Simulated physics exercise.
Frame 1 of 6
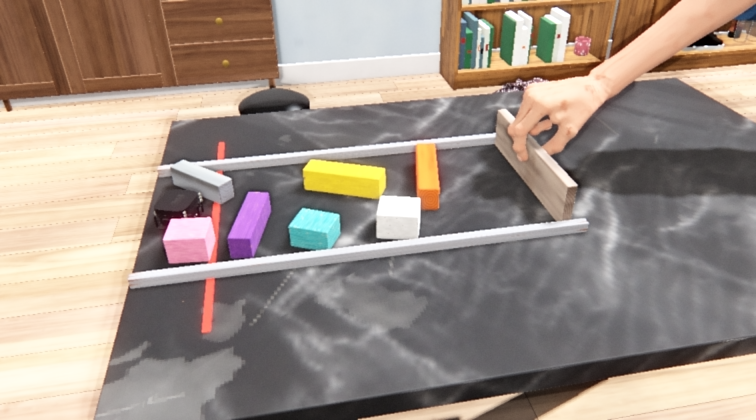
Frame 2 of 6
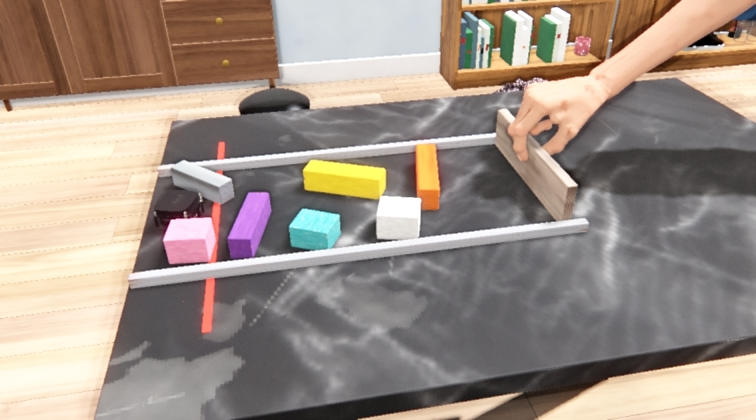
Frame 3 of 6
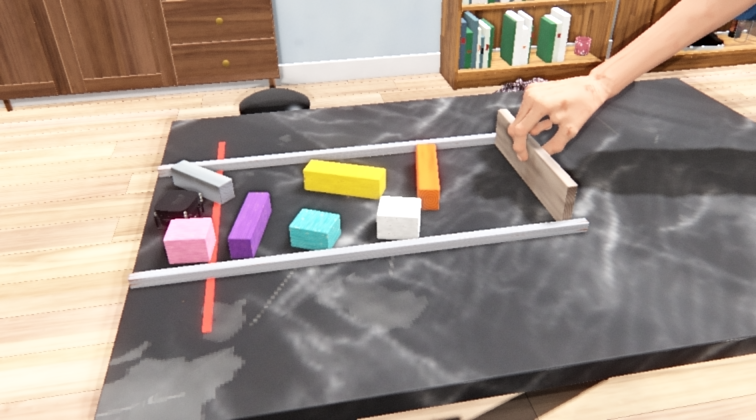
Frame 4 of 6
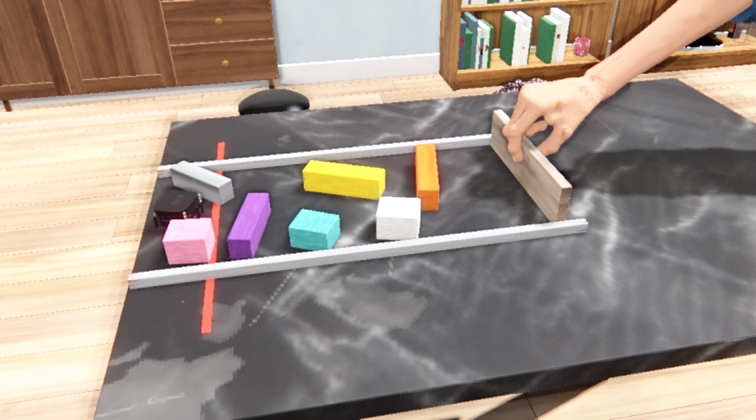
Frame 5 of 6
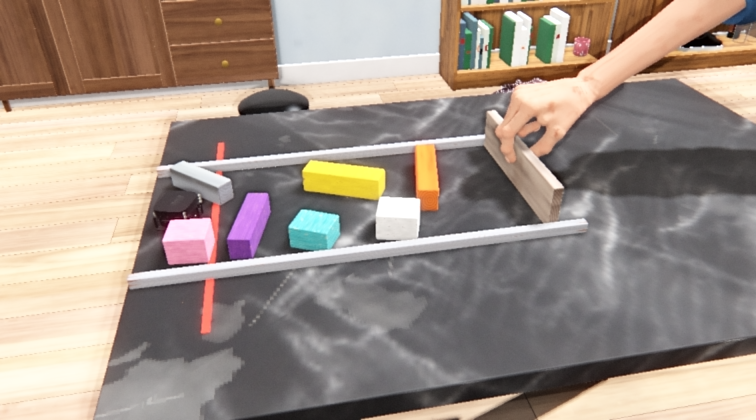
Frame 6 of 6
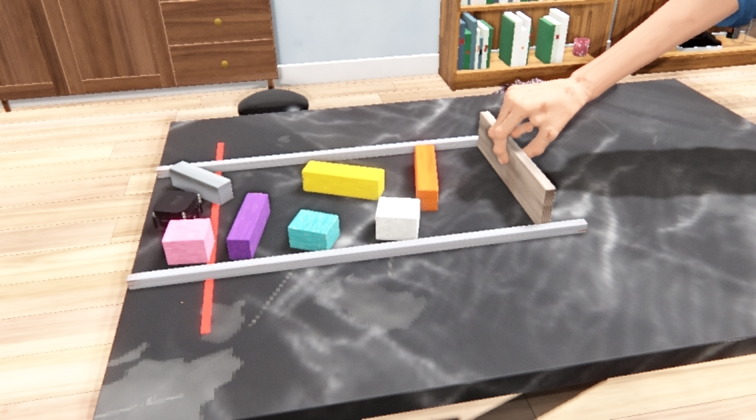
A wooden board held by a hand slides slightly left toward colored blocks between two rails.
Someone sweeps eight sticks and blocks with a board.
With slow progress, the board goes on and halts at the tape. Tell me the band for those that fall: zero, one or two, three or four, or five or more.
Pieces that go over the edge: One, or two at most.
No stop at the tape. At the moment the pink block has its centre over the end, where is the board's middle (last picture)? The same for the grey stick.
The middle is at (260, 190) when it's the pink block, and at (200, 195) when it's the grey stick.
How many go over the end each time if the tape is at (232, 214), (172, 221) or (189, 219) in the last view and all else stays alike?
In that order 1, 6 and 5.
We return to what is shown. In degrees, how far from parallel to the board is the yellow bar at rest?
Misalignment: Close to 0°.
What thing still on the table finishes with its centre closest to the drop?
Going by centres, it is the purple bar.
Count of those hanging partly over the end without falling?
Expected count: 2.
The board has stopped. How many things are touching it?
2.
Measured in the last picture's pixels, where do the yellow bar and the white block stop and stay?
Close to (183, 190); the other close to (188, 247).
Soon after, none off yet; black case at rest near (178, 212); pink block at rest near (189, 241); grey stick at rest near (201, 183).
After that, none off yet; black case at rest near (176, 212); pink block displaced about its own width near (136, 236); grey stick moving near (190, 186).
In the end, the number that fall off is one or two; gone, pink block and black case.
